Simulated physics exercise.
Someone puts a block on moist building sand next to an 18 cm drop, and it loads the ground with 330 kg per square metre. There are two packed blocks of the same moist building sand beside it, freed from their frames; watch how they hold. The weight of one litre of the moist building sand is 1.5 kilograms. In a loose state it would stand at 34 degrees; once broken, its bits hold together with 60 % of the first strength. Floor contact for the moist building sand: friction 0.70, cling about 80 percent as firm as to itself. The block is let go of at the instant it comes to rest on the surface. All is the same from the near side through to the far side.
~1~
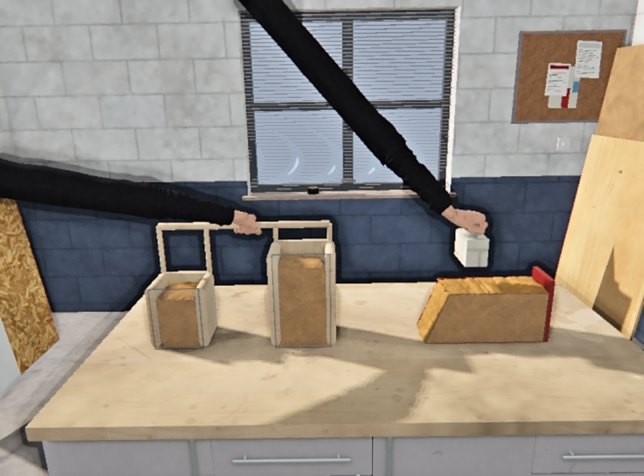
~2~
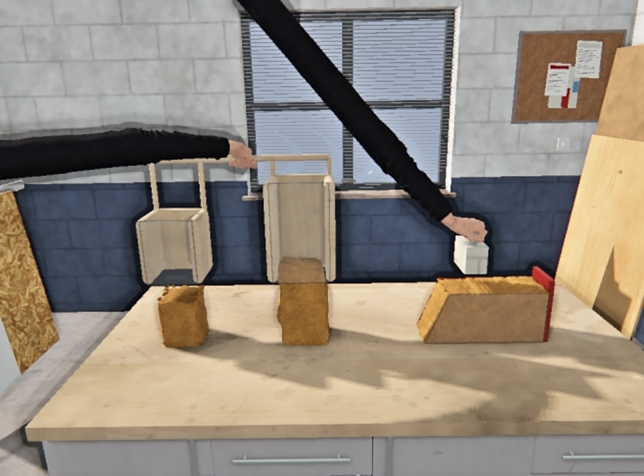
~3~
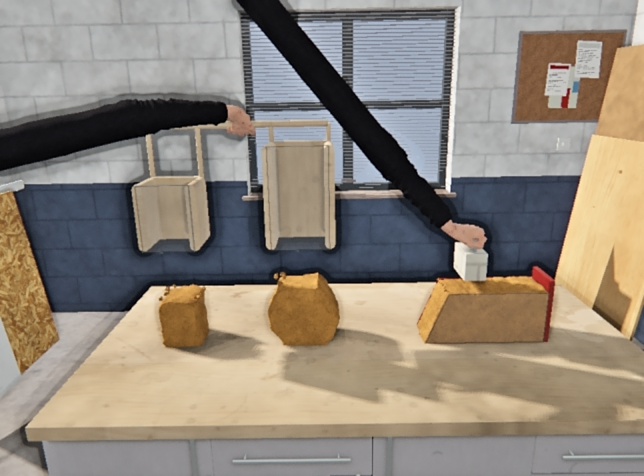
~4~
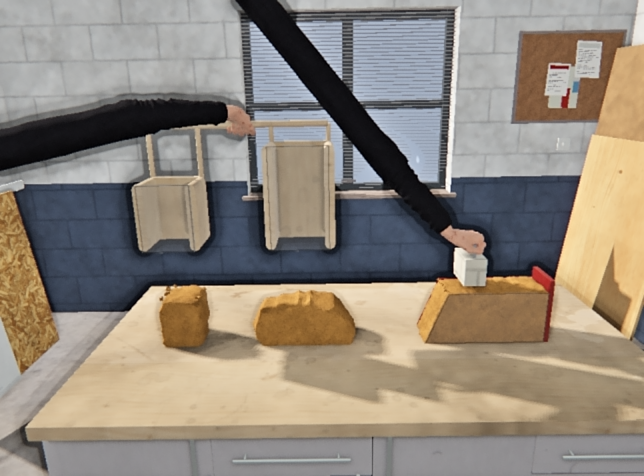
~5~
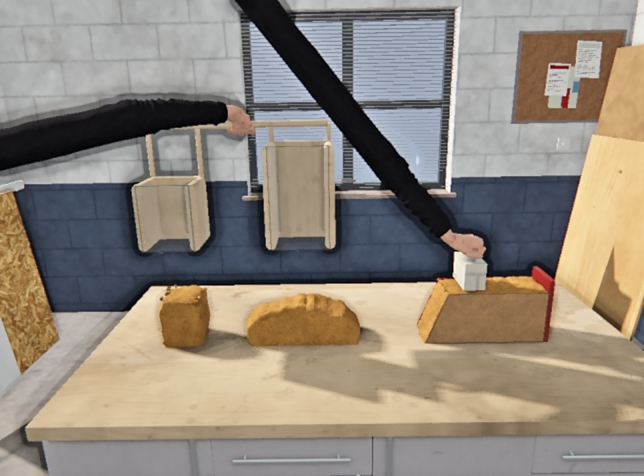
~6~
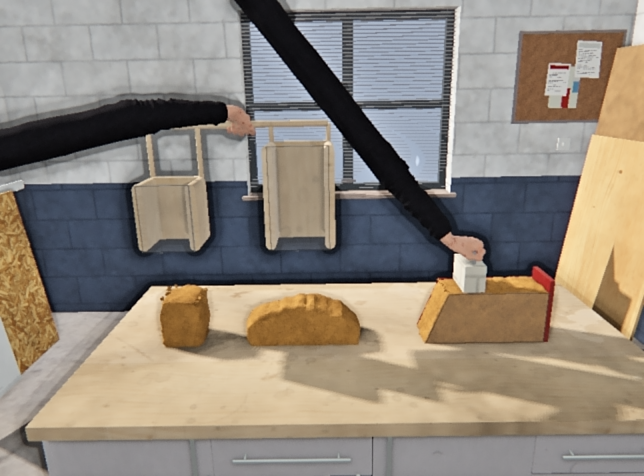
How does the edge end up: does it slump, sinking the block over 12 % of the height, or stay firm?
Ends up broken.
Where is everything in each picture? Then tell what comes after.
In the first picture, highest point of the moist building sand at (532, 293); test blocks 18 cm, 29 cm high (left to right).
In the second picture, highest point of the moist building sand at (532, 293); test blocks 17 cm, 27 cm high (left to right).
In the third picture, highest point of the moist building sand at (532, 293); test blocks 17 cm, 22 cm high (left to right).
In the fourth picture, highest point of the moist building sand at (532, 293); test blocks 17 cm, 15 cm high (left to right).
In the fifth picture, highest point of the moist building sand at (532, 293); test blocks 17 cm, 14 cm high (left to right).
In the sixth picture, highest point of the moist building sand at (532, 293); test blocks 17 cm, 14 cm high (left to right).
Another 0.13 s on from the sixth picture, the block is down by 4 % of the bank's height and stands upright.
Another 0.30 s on from the sixth picture, the block is down by 13 % of the bank's height and leans 2 degrees.
Another 0.46 s on from the sixth picture, the block is down by 23 % of the bank's height and leans 2 degrees.
Another 0.62 s on from the sixth picture, the block is down by 31 % of the bank's height and stands upright.
Another 0.94 s on from the sixth picture, at the end, the block is down by 34 % of the bank's height and stands upright.
